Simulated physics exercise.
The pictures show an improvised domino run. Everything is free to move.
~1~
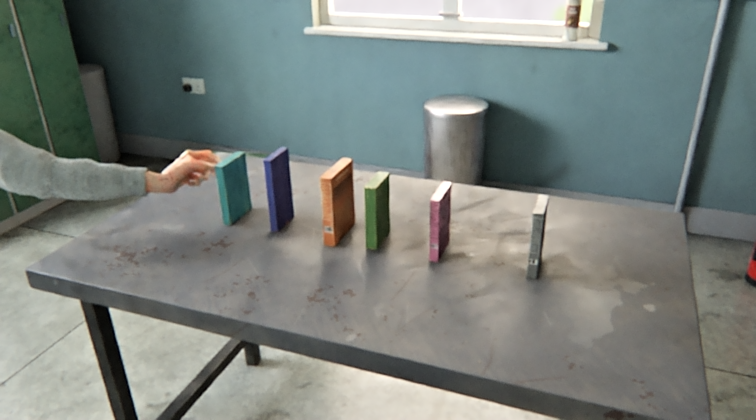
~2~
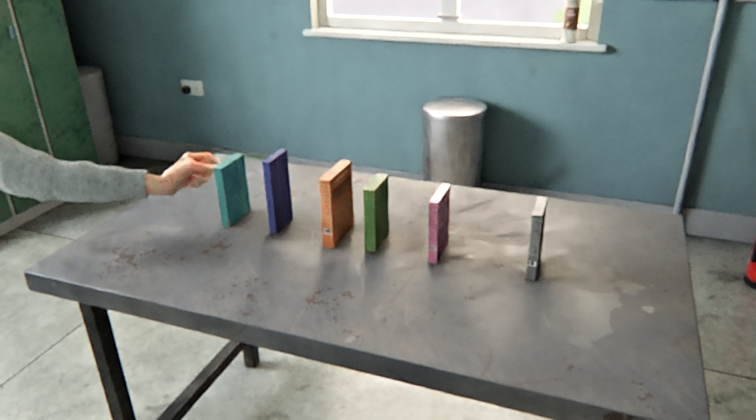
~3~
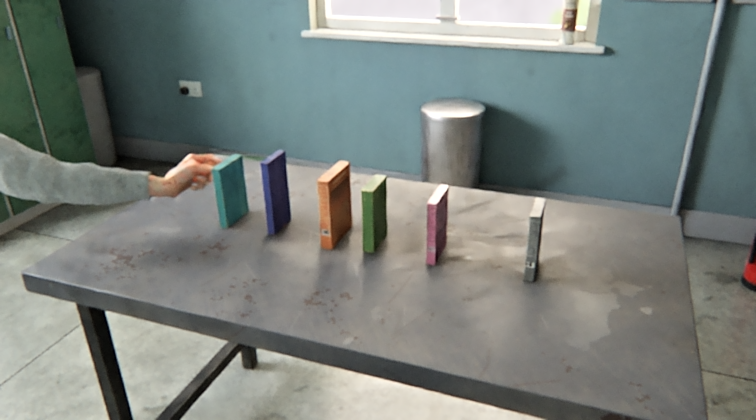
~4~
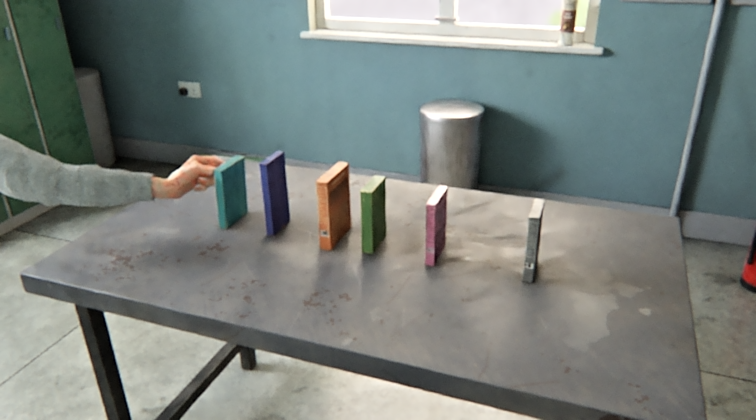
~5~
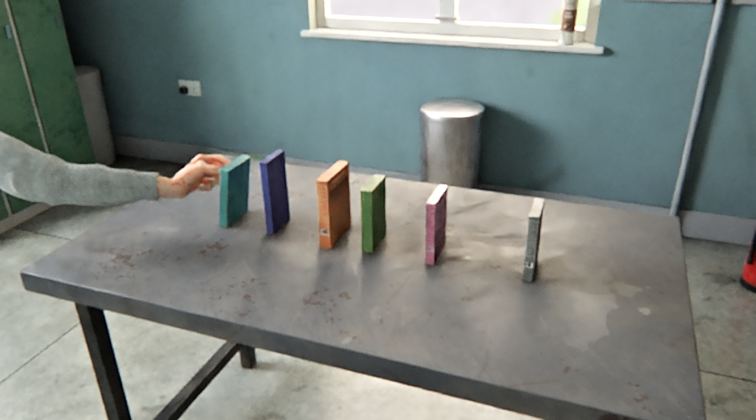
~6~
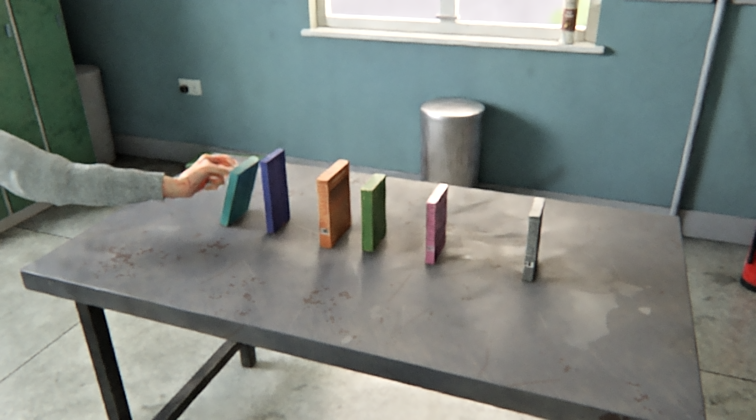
A hand tips the turquoise block at the left of a spaced row to the right.
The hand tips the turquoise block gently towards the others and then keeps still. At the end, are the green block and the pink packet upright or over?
The green block tips over and the pink packet tips over.
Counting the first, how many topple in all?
5 of them.
Then, 0.30 s on from there, turquoise block 75° over; blue board turned 56° from how it was put; orange packet turned 18° from how it was put.
Then, 0.60 s on from there, turquoise block 81° over; green block turned 74° from how it was put near (410, 235); pink packet turned 36° from how it was put near (457, 231); blue board on its side.
In the end, toppled on the table, green block, blue board, pink packet and orange packet. At the end, from the last picture's camera, green block near (412, 240), pink packet near (478, 256).
